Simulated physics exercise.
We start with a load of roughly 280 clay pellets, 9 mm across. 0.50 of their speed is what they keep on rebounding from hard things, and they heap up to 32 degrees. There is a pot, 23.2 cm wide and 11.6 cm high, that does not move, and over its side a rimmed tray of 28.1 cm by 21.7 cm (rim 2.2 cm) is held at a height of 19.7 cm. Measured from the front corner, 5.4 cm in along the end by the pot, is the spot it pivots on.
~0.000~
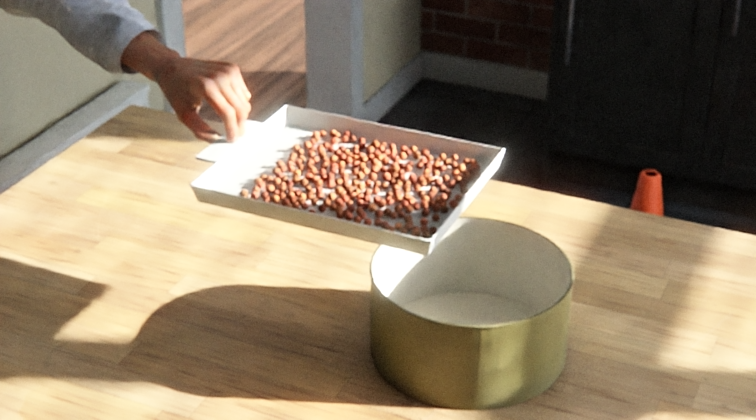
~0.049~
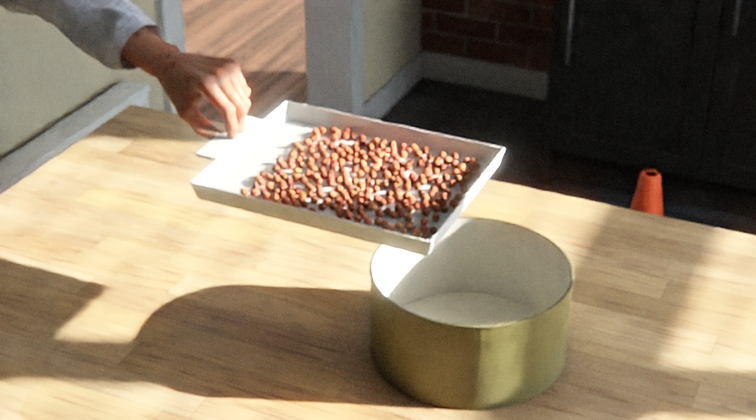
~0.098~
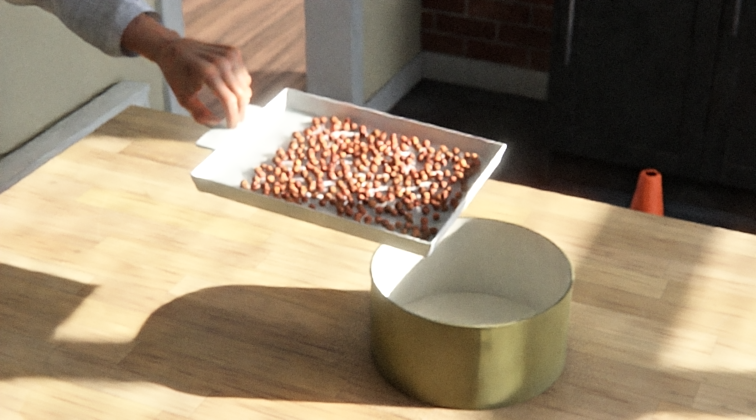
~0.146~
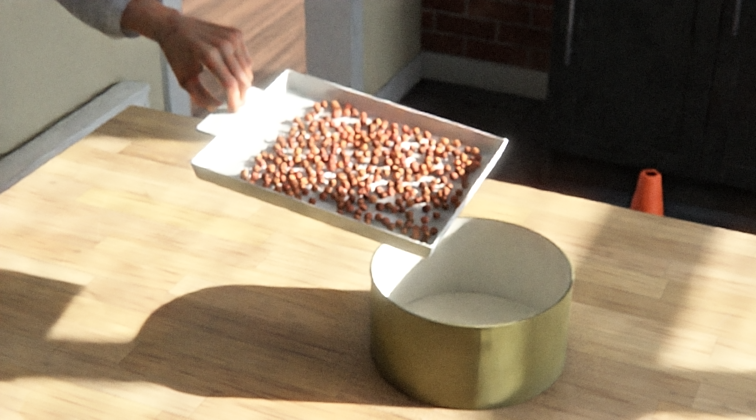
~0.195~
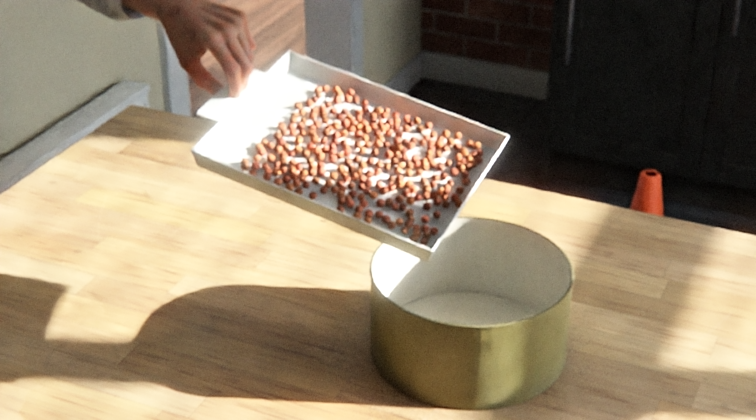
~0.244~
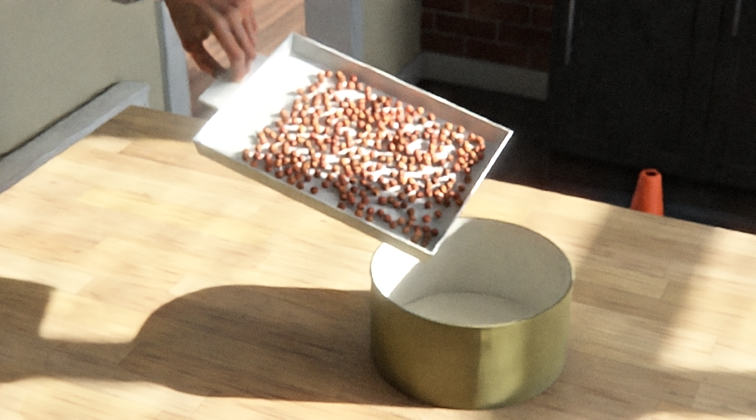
At the start, a hand holds a shallow white tray of small reddish-brown pellets nearly level above a round, gold-sided pot on a sunlit wooden table. The hand then raises the tray's left end, tilting it steadily down toward the right, while the pellets stay spread inside and the pot stays still.
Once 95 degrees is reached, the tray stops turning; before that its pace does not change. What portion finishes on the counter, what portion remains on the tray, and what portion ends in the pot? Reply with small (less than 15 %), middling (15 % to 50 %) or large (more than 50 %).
Counter - large, tray - small, pot - middling.
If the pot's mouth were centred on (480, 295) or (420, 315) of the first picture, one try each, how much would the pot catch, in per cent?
I'd say close to 100 percent for the first spot and 100 percent for the second.
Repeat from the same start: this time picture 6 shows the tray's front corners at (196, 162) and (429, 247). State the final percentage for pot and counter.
Pot: 25, counter: 75.
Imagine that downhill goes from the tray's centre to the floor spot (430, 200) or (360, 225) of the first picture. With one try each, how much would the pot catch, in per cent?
Roughly 85 per cent on the first try and 15 per cent on the second.
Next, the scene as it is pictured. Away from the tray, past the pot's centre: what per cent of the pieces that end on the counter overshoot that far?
80 %.
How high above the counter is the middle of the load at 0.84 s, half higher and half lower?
Some 24 cm.
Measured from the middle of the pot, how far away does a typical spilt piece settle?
Distance: Roughly 20 cm.
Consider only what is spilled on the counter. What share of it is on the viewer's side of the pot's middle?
Estimate: Close to 100 per cent of the pieces.
After 0.60 s, tilt 56 degrees; the tray holds 100 %, the pot 0 %.
After 0.84 s, tilt 81 degrees; the tray holds 85 %, the pot 0 %.
Then, at 1.19 s, tilt 95 degrees; the tray holds 10 %, the pot 25 %.
At rest (2.2 s), counter 65 %, tray 0 %, pot 35 %.
